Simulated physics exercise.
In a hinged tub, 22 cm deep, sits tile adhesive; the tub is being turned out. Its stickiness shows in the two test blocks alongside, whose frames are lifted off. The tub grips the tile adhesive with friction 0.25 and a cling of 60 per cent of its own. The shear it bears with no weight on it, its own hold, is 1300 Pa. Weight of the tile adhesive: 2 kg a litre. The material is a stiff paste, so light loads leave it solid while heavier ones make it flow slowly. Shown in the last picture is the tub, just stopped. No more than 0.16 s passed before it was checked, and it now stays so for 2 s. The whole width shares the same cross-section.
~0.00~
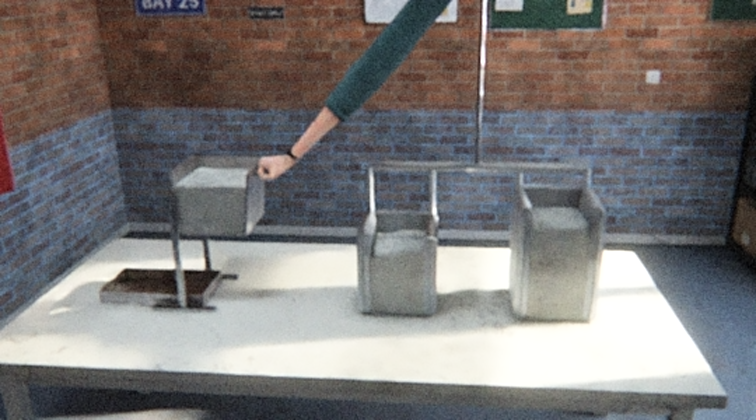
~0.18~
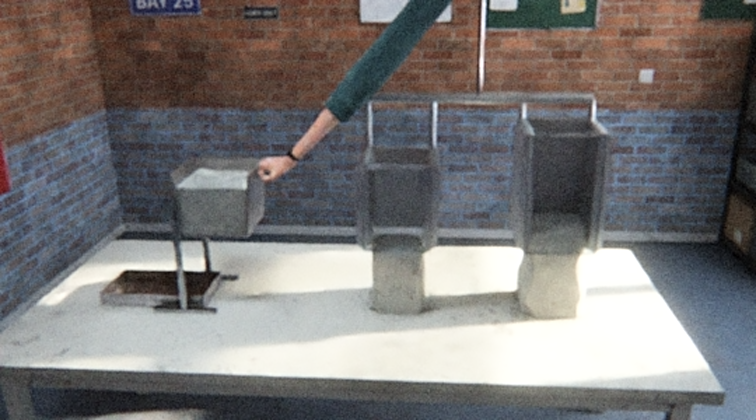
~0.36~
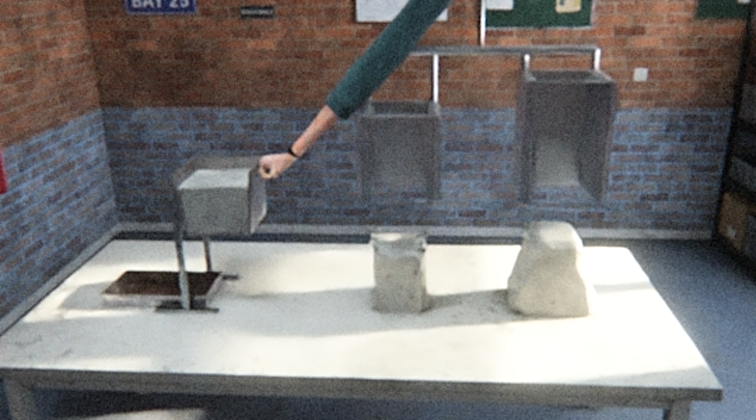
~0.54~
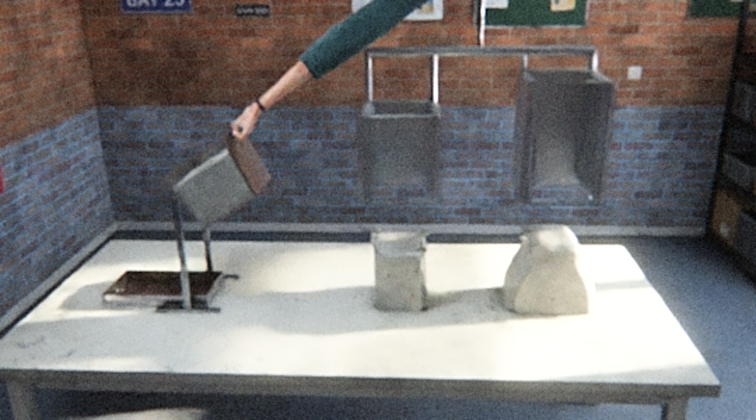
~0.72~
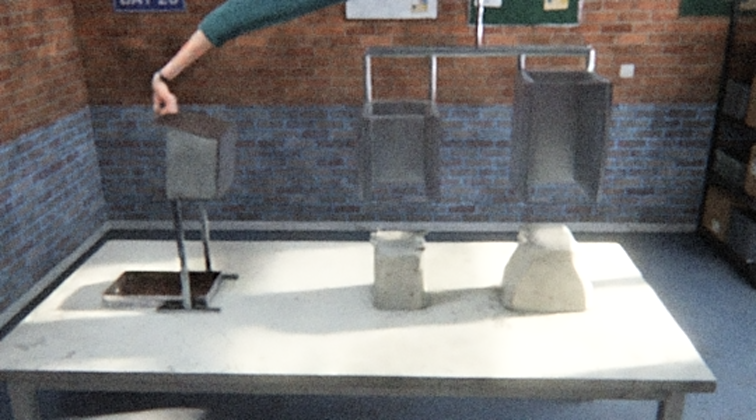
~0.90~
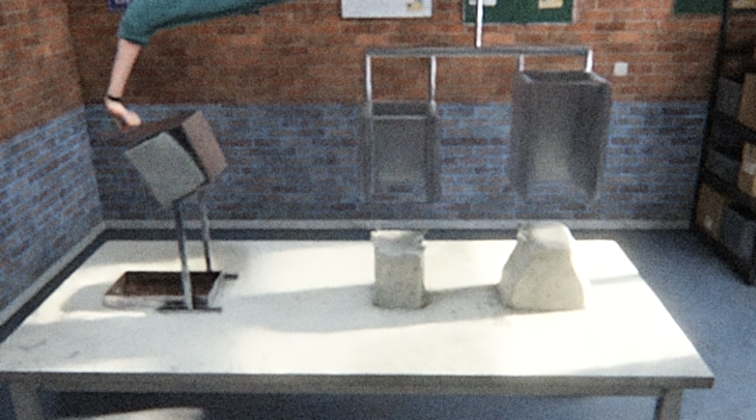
On a white table in a brick-walled room, two open casings rose off grey blocks and the right block slumped wider, then a green-sleeved arm turned a hinged tub over to the left.
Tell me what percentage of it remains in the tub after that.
Some 0 percent remains in the tub.
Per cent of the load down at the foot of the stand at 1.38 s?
At that moment, near 100 % is down.
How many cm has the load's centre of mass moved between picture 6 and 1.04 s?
Some 11 cm.
After 1.04 s, the tub is at 111 degrees and holds 54 %.
After 1.21 s, the tub is at 111 degrees and holds 0 %.
After 1.38 s, the tub is at 111 degrees and holds 0 %.
After 1.55 s, the tub is at 111 degrees and holds 0 %.
After 2.90 s, at the end, the tub is at 111 degrees and holds 0 %.
